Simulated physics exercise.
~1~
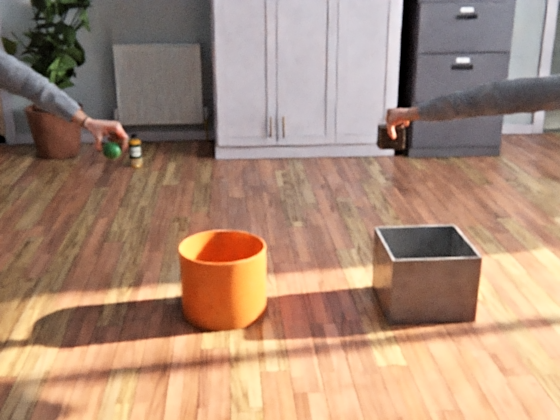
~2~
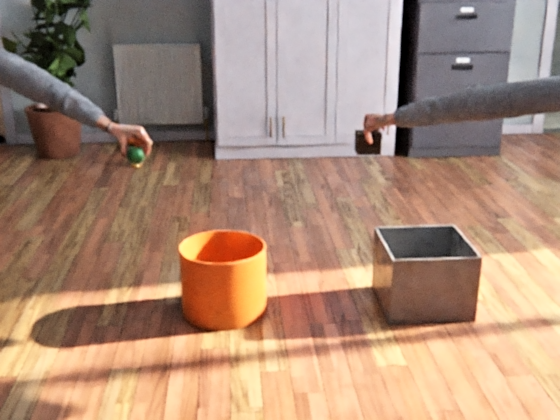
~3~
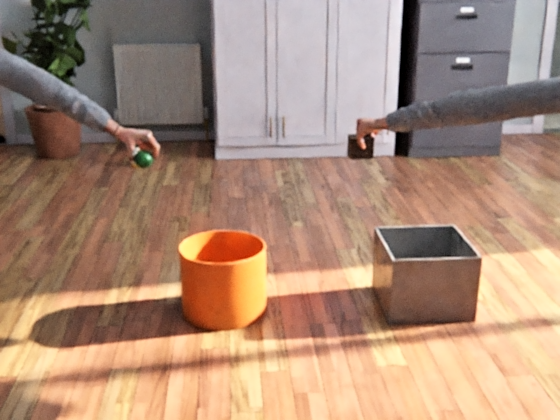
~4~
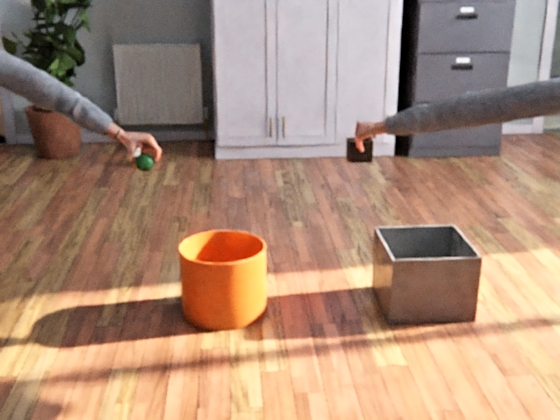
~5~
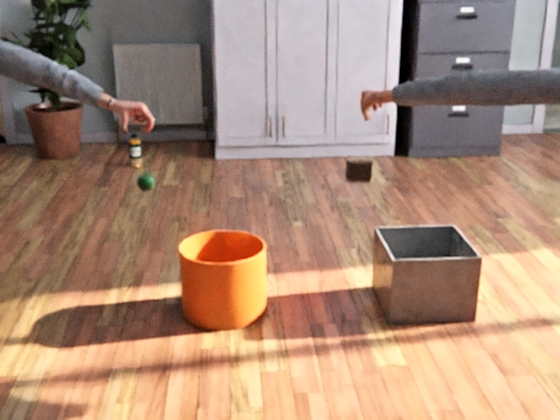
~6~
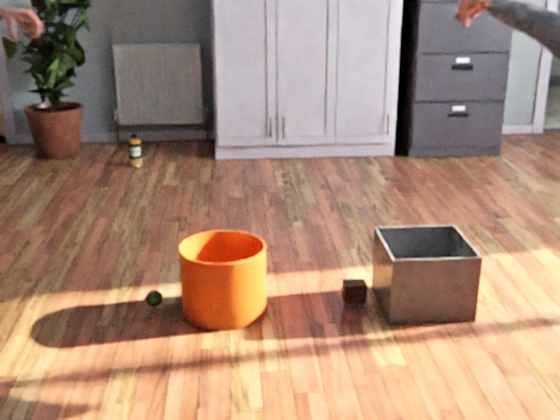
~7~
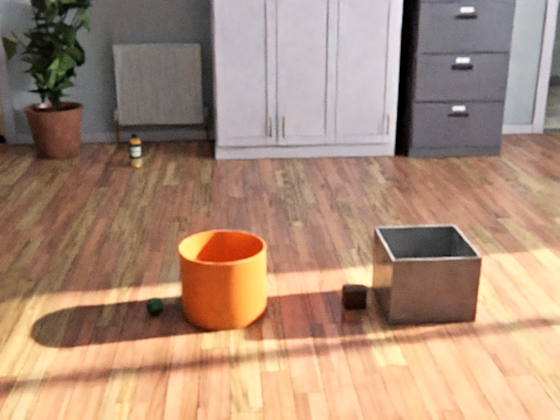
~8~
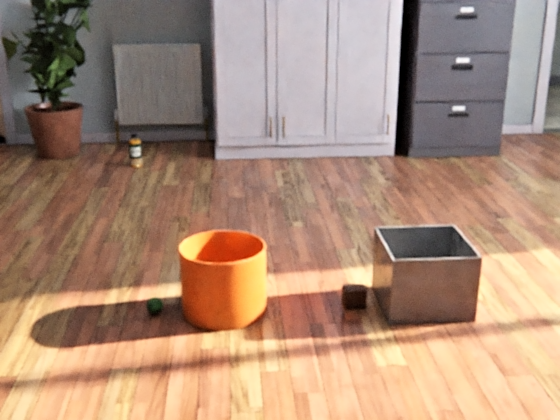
Two hands reached in from either side, one holding a green apple and the other a dark block, then let go and drew back, and both things dropped to the wooden floor, landing just left of the orange bin and the metal crate.
